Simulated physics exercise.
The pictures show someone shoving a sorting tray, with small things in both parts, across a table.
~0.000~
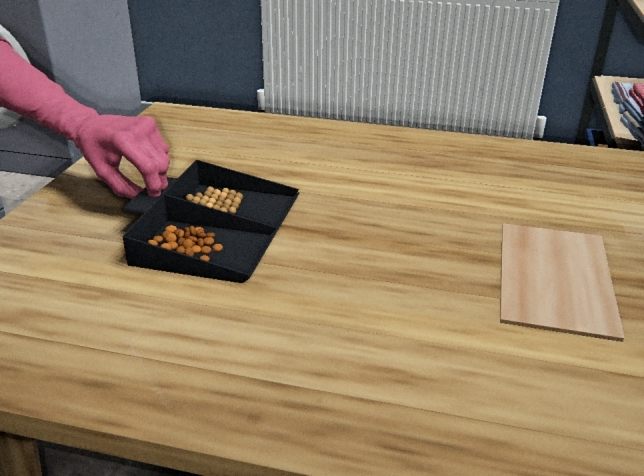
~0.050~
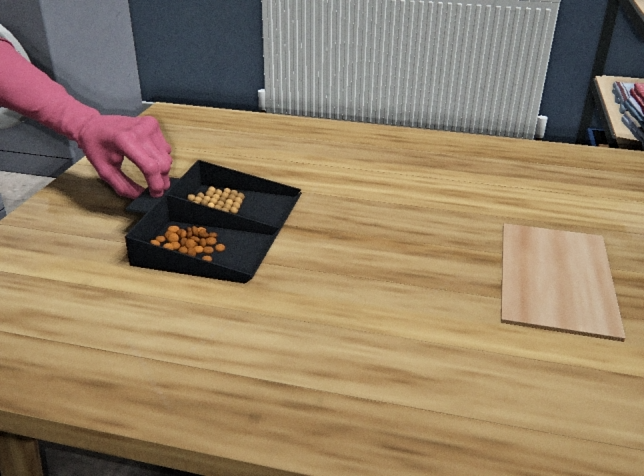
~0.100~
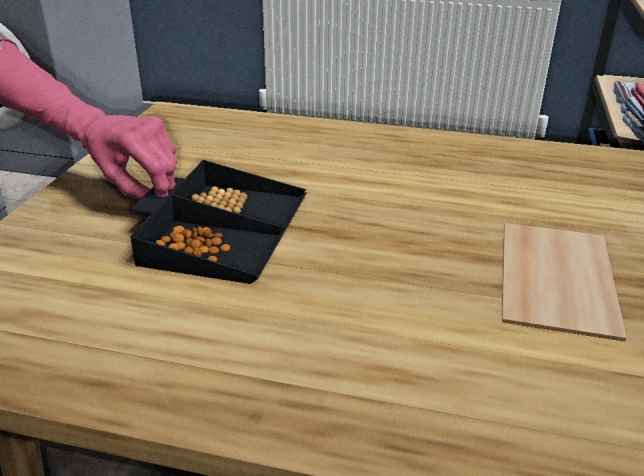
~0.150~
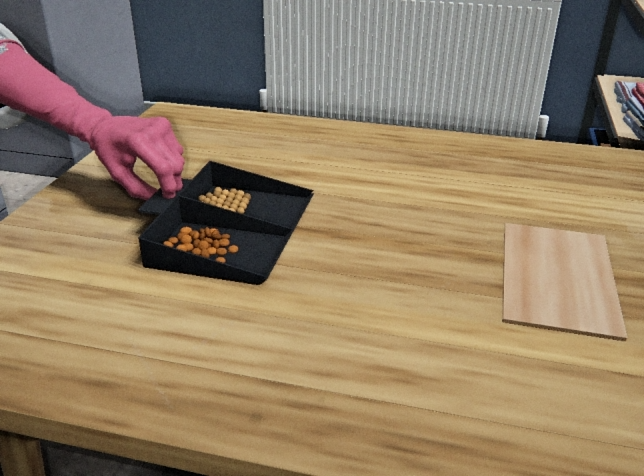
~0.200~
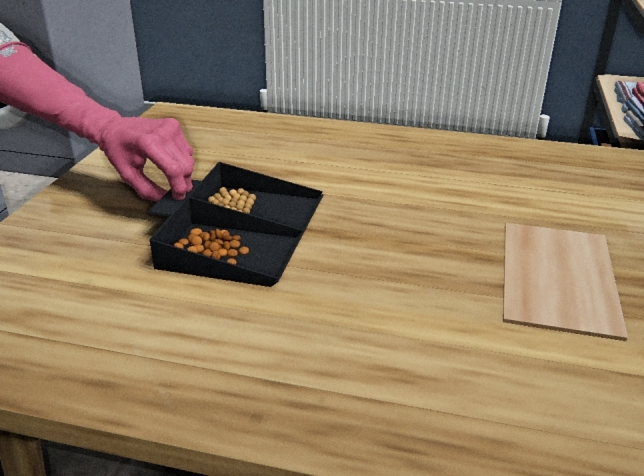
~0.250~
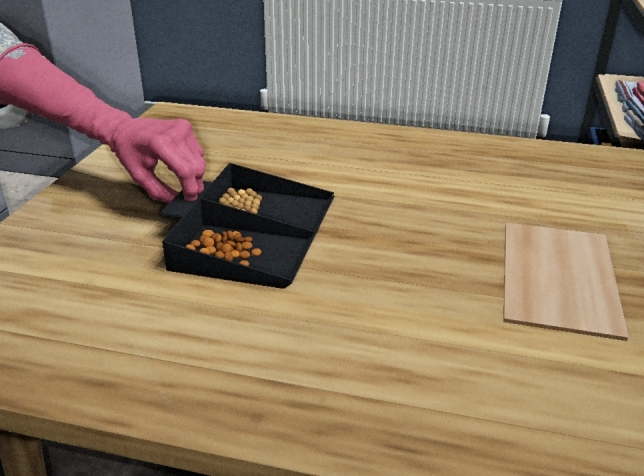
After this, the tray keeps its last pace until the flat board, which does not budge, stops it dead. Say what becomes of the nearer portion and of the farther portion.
In the end the nearer portion keeps within its part, and the farther portion keeps within its part.
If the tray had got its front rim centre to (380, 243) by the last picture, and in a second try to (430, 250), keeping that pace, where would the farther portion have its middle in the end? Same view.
Around (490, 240) in the first try, (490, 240) in the second.
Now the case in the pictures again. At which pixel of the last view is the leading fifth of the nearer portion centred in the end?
Near (455, 280).
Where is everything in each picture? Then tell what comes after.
Front rim near (277, 230), at rest; flat board near (559, 299); nearer portion near (189, 241), some bits of cat kibble; farther portion near (212, 202), some round wooden beads, in the first picture.
Front rim near (279, 231), hardly any of the way covered; farther portion near (213, 202), in the second picture.
Front rim near (285, 231), hardly any of the way covered; nearer portion near (197, 242), in the third picture.
Front rim near (292, 232), a little of the way covered; farther portion near (220, 202), in the fourth picture.
Front rim near (303, 233), a little of the way covered; nearer portion near (215, 244), in the fifth picture.
Front rim near (315, 235), near a quarter of the way covered; flat board near (562, 298); nearer portion near (227, 246); farther portion near (235, 204), in the sixth picture.
After 0.65 s, tray still sliding, front rim near (404, 247); nearer portion all inside; farther portion all inside.
After 1.14 s, tray stopped at the flat board; nearer portion all inside; farther portion all inside.
After 1.35 s, tray stopped at the flat board; nearer portion all inside; farther portion all inside, moved towards the front rim.
In the end (1.9 s), tray stopped at the flat board; nearer portion all inside; farther portion all inside, moved towards the front rim.
